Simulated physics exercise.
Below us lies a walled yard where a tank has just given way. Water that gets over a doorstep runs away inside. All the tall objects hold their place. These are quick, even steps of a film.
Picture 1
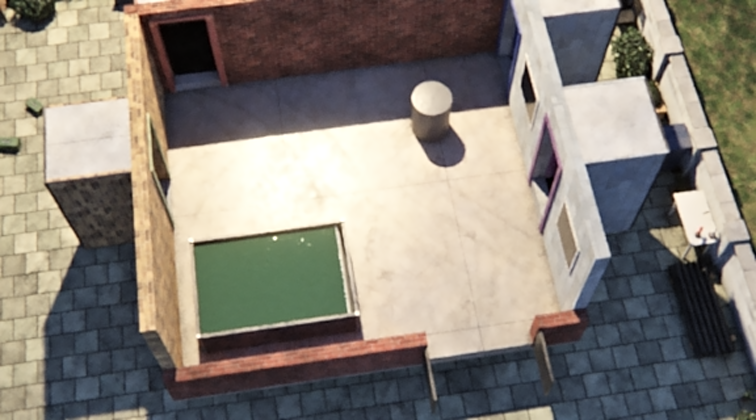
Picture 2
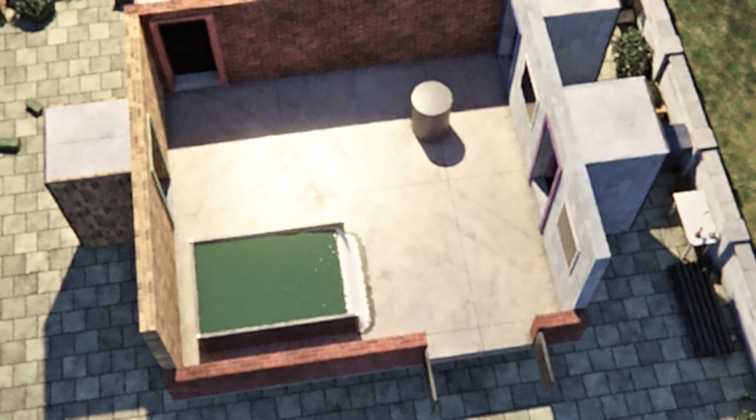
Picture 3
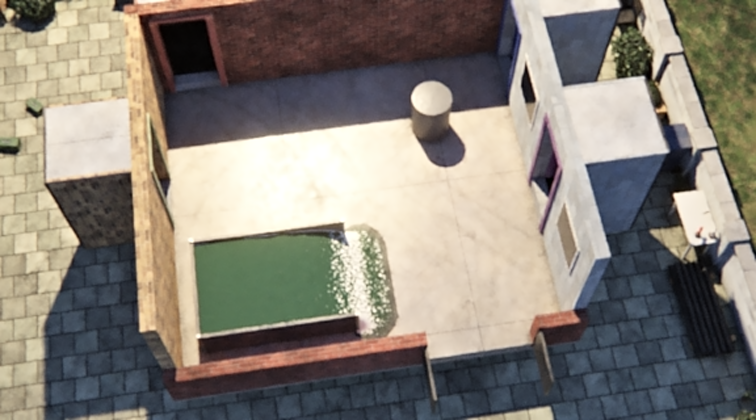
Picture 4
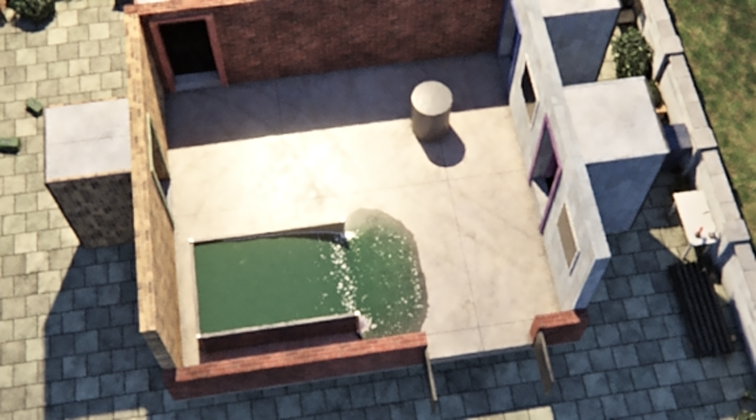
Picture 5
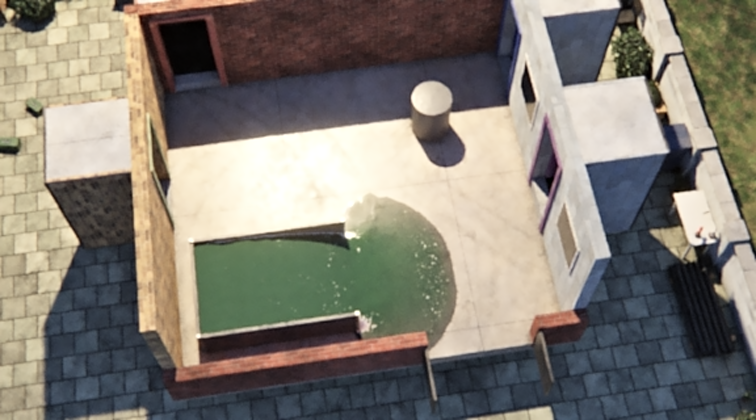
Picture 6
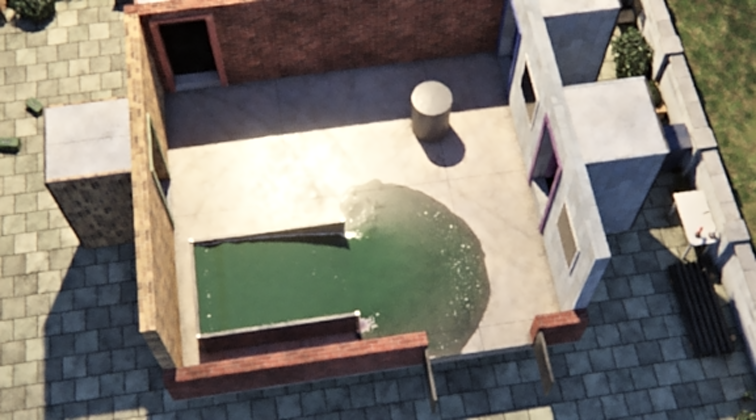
Green water burst out of the right side of a low tank in a walled yard, foaming at the opening, then fanned out across the pale floor in a widening rounded pool.
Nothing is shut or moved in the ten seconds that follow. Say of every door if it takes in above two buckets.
One by one: The green door stays under that; the purple door stays under that; the blue door takes more than that; the red door stays under that.
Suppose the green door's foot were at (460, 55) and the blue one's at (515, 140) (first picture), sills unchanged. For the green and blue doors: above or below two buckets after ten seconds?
One by one: The green door goes over; the blue door goes over.
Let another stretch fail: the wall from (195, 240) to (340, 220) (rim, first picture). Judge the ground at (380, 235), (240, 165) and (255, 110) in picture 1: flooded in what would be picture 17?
One after the other: Clear, awash, flooded.
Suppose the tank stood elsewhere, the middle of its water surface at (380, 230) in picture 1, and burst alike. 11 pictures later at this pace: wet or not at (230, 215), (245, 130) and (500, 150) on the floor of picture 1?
As listed: Free of water, clear, covered.
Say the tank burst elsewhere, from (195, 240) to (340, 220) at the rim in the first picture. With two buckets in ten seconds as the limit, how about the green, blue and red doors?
In short: The green one goes over, the blue one lets more in, the red one goes over.
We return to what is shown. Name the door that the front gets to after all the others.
Last comes the green door.
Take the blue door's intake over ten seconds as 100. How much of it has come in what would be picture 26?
Near 0 in a hundred.
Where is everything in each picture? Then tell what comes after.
Still water in the open tank at (273, 279), in the first frame.
The front is at (360, 332), out from the gap at (349, 278), in the second frame.
The front is at (384, 332), out from the gap at (349, 279), in the third frame.
The front is at a hidden place, out from the gap at (349, 279), in the fourth frame.
Water pours out at (349, 279) and has run to (451, 306), in the fifth frame.
Water pours out at (349, 280) and has run to (485, 292), in the sixth frame.
A moment on, water covers 35 % of the floor; the green door not reached, the purple door wet at the sill, nothing in, the blue door not reached, the red door not reached.
Next, water covers 40 % of the floor; the green door not reached, the purple door wet at the sill, nothing in, the blue door not reached, the red door not reached.
Then, water covers 50 % of the floor; the green door not reached, the purple door wet at the sill, nothing in, the blue door under two buckets in, the red door not reached.
Later, water covers 70 % of the floor; the green door not reached, the purple door wet at the sill, nothing in, the blue door over two buckets in, the red door wet at the sill, nothing in.
In the end, water covers 100 % of the floor; the green door wet at the sill, nothing in, the purple door wet at the sill, nothing in, the blue door far over two buckets in, the red door wet at the sill, nothing in.
